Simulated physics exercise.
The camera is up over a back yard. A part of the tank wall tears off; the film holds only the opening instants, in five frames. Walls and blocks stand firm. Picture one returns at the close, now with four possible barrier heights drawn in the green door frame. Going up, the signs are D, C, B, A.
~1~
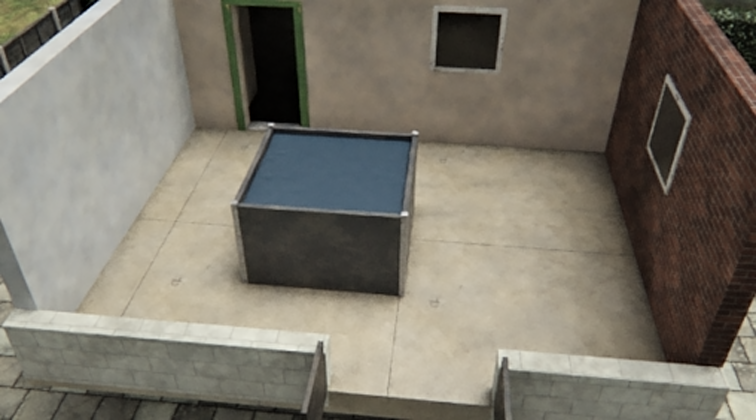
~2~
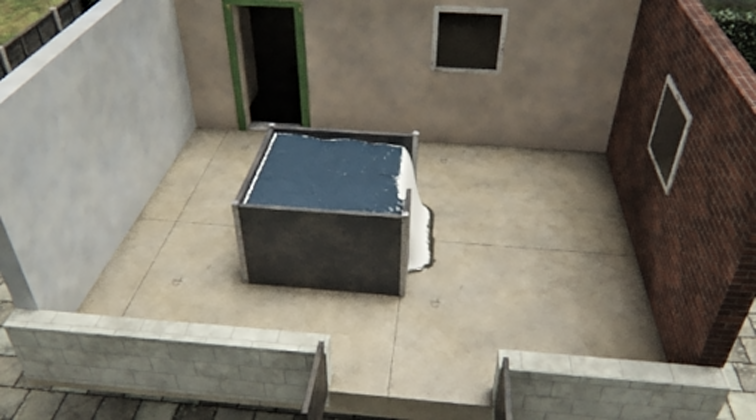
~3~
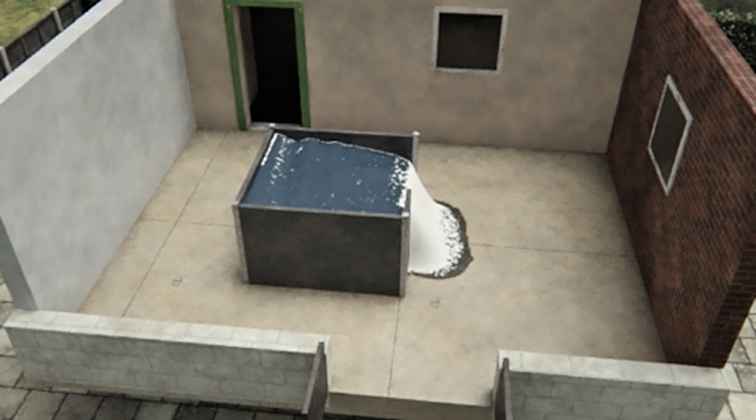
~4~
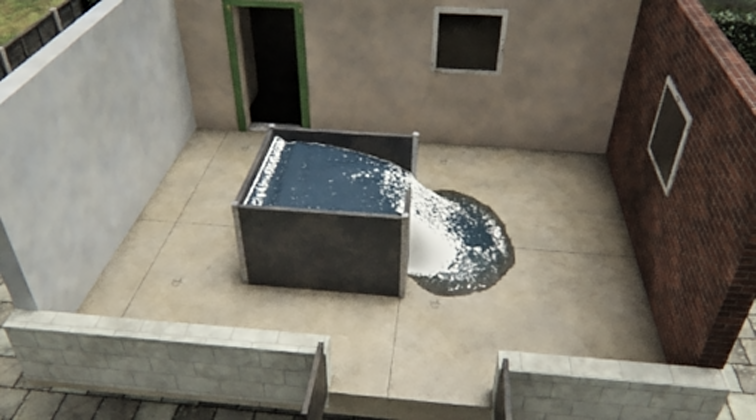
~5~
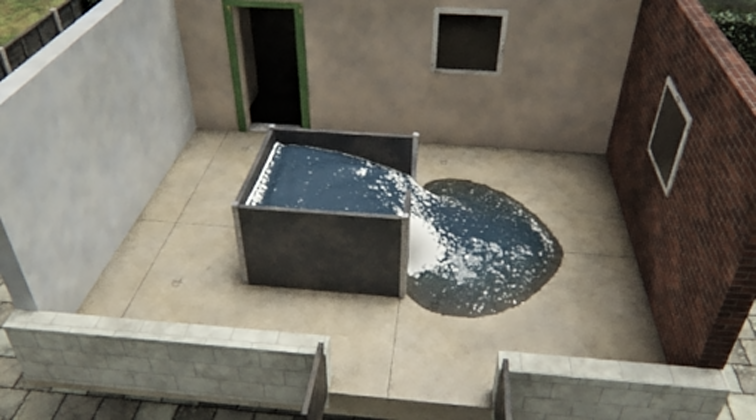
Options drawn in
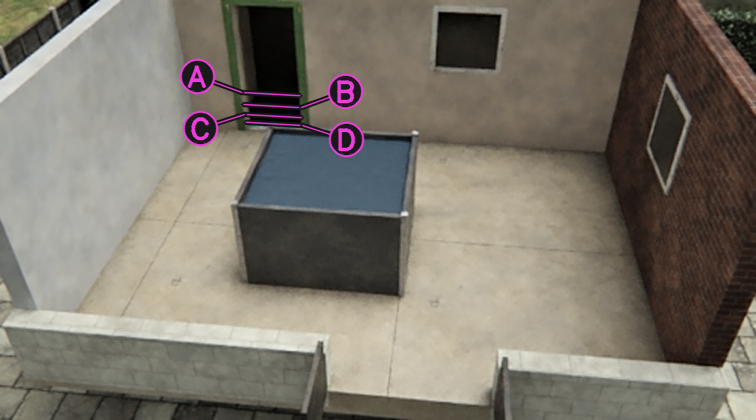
In a walled back yard with a green-framed doorway and a brick wall on the right, a square dark tank sits full of still blue water. Water pours from its right side in a white, foaming rush, and the level inside drops as a rounded pool spreads across the paving toward the brick wall.
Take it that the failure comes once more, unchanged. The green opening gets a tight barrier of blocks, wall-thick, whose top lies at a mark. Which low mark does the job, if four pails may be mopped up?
D.
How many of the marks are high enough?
All of the four.
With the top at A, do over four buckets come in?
No, that is safe.
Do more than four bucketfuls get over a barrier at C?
No, that is safe.
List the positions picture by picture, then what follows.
Water in the tank at rest, its middle at (332, 173); foot of the green doorway at (274, 131); open gate at (413, 338), in the first picture.
In the second picture, 1 % of the ground under water, visible out to (421, 267).
In the third picture, 4 % of the ground under water, visible out to (461, 264).
In the fourth picture, 7 % of the ground under water, visible out to (506, 261).
In the fifth picture, 14 % of the ground under water, visible out to (555, 260).
In magenta, A at (270, 94); B at (272, 106); C at (273, 116); D at (273, 123); from the bottom up D, C, B, A.
With A, nothing gets over.
With B, nothing gets over.
With C, nothing gets over.
With D, a splash gets over, under a bucket.
